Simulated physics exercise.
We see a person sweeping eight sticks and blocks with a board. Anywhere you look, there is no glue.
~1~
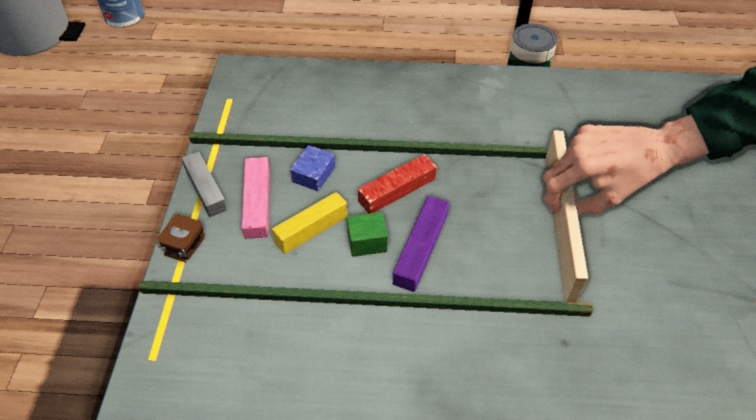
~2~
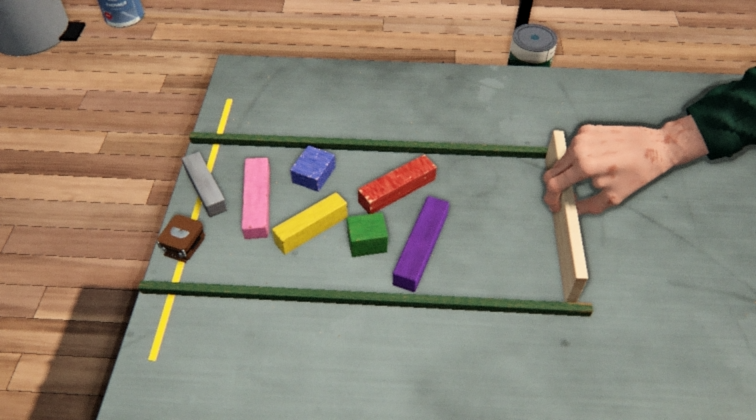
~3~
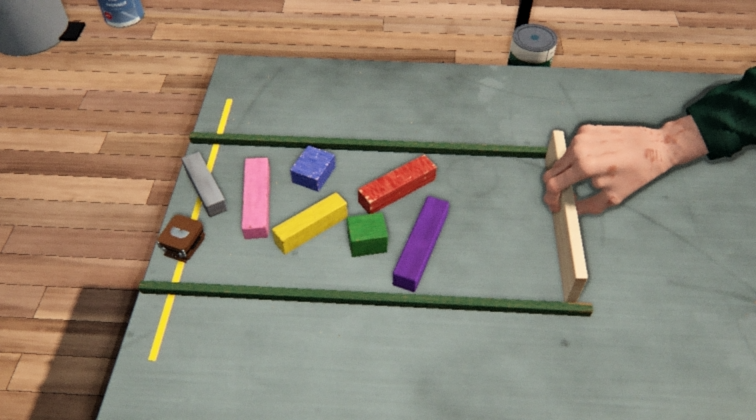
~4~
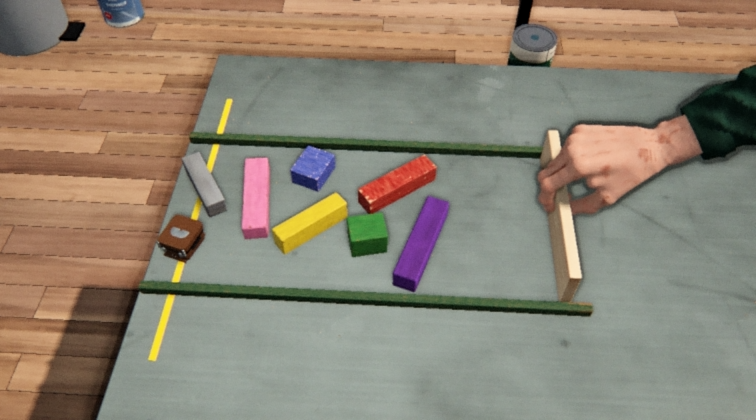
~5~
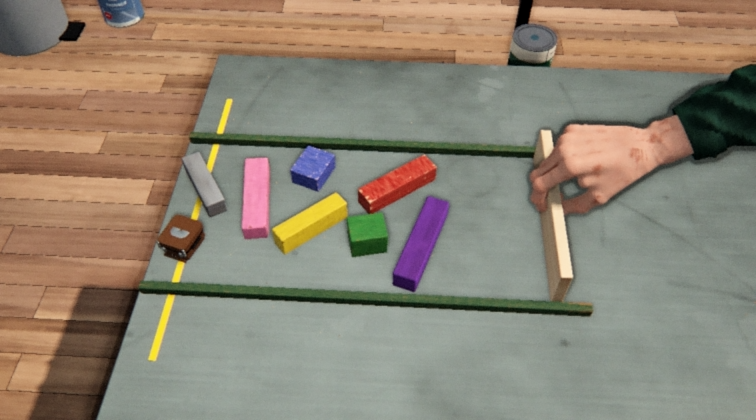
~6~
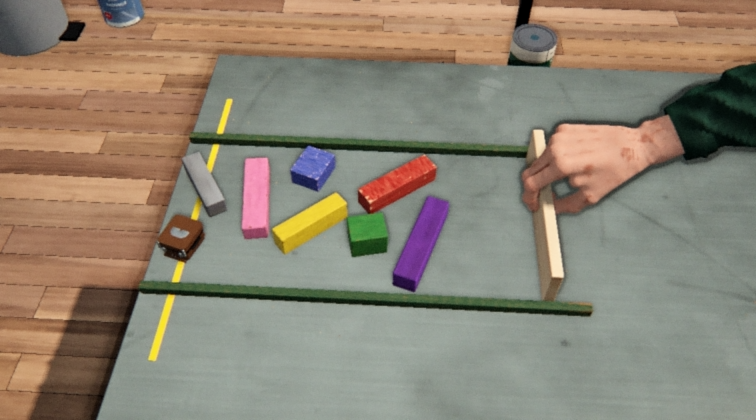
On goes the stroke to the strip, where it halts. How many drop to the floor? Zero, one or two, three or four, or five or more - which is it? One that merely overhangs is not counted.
The count of pieces that drop is at least five, then.
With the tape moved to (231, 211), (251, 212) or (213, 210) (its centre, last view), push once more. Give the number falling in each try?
Try by try, 3, 2 and 4.
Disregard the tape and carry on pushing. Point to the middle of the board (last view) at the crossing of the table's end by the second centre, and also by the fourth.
(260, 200), later (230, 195).
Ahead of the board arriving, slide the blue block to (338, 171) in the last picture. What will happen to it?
If so, it ends up falling.
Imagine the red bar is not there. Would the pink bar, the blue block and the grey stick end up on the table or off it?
Result - pink bar: Gone; blue block: Up; grey stick: Gone.
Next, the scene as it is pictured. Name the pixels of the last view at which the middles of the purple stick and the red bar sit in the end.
Final positions: Near (175, 232); near (181, 170).
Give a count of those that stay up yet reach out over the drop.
Count: 1.
A little later, none off yet; brown case at rest near (183, 239); grey stick at rest near (204, 184); pink bar at rest near (256, 197).
When it is over, the number that fall off is five or more; down, green block, yellow bar, blue block, pink bar, grey stick and brown case.
